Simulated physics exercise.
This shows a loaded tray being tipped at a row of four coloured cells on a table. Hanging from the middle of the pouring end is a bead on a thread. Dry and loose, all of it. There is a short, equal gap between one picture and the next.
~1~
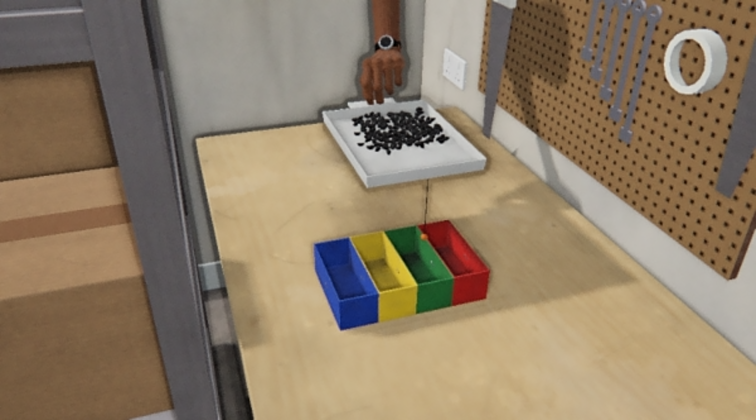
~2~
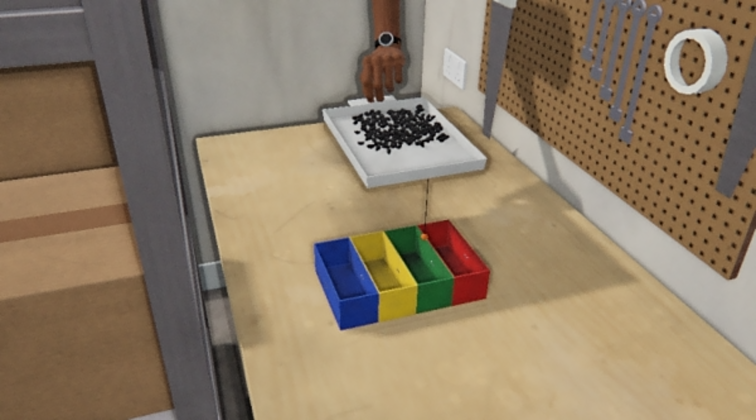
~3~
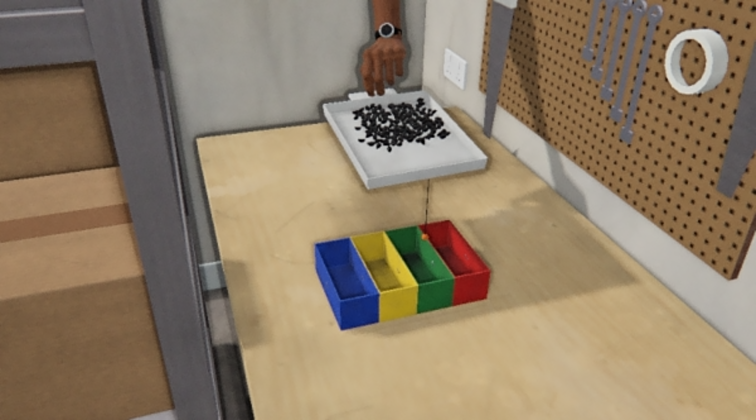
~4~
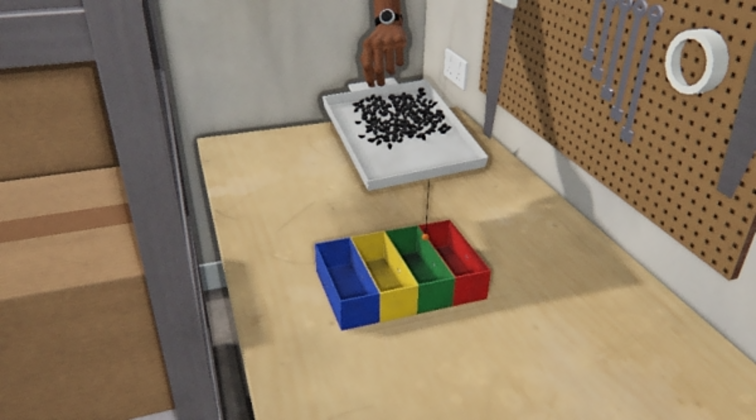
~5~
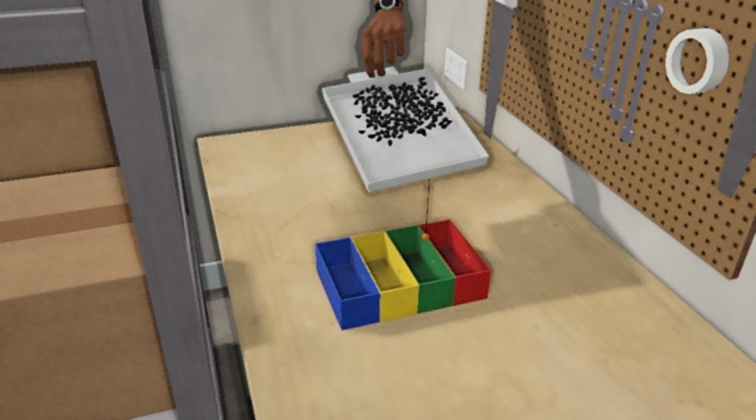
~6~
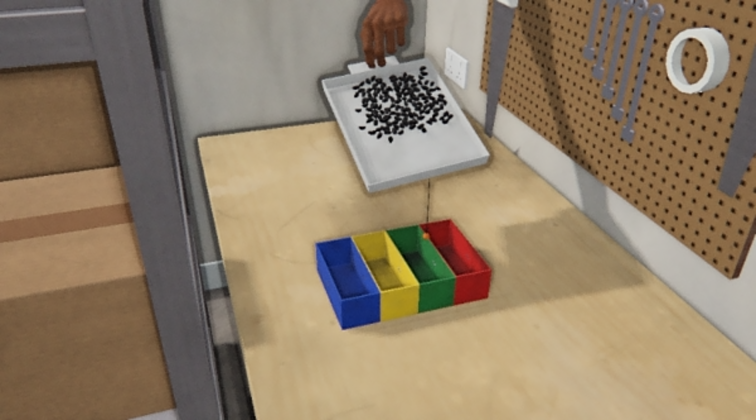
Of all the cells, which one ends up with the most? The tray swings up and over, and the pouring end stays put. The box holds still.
The yellow one ends up with the most.
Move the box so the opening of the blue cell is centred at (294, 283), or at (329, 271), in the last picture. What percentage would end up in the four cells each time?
In order: 90 percent, then 100 percent.
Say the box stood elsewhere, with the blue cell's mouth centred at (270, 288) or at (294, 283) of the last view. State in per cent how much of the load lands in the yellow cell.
It would be near 0 per cent first and near 0 per cent second.
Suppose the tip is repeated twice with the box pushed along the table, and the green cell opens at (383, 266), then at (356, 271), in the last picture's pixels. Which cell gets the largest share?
That green cell, then the cell in red.
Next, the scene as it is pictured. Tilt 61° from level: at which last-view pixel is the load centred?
The middle of the pieces lands at roughly (398, 163).
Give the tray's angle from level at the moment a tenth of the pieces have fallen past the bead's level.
Somewhere near 75 degrees, I'd say.
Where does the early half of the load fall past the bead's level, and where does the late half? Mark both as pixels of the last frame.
The leading part at (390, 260), the rest of it at (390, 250).
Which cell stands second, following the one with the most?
After the leader, it is green.
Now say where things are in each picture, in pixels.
The first picture shows corners of the pouring end (368, 176) and (484, 158), level; middle of the load (395, 128), black beans; bead on its thread (424, 237); blue cell (359, 309); yellow cell (398, 301); green cell (435, 293); red cell (471, 285).
The second picture shows corners of the pouring end (368, 176) and (485, 158), level; middle of the load (395, 126).
The third picture shows corners of the pouring end (368, 178) and (485, 157), tipped barely, lowest at the left corner; middle of the load (396, 122).
The fourth picture shows corners of the pouring end (369, 180) and (486, 156), tipped a little, lowest at the left corner; middle of the load (396, 115).
The fifth picture shows corners of the pouring end (369, 182) and (487, 155), tipped a little, lowest at the left corner; middle of the load (396, 108).
The sixth picture shows corners of the pouring end (369, 184) and (487, 154), tipped clearly, lowest at the left corner; middle of the load (397, 102); blue cell (361, 308); yellow cell (400, 300); green cell (437, 292); red cell (473, 285).
Just after the last frame, tray tipped steeply; almost all on the tray; just a few falling or outside the box.
A moment on, tray tipped right over; the larger part on the tray; about a tenth in the yellow cell; about a tenth in the green cell; just a few in the blue cell; just a few in the red cell; just a few falling or outside the box.
Further on, tray tipped past a quarter turn; roughly half in the yellow cell; roughly a third in the green cell; about a tenth in the blue cell; just a few in the red cell.
When it is over, tray tipped past a quarter turn; roughly half in the yellow cell; roughly a third in the green cell; about a tenth in the blue cell; just a few in the red cell.
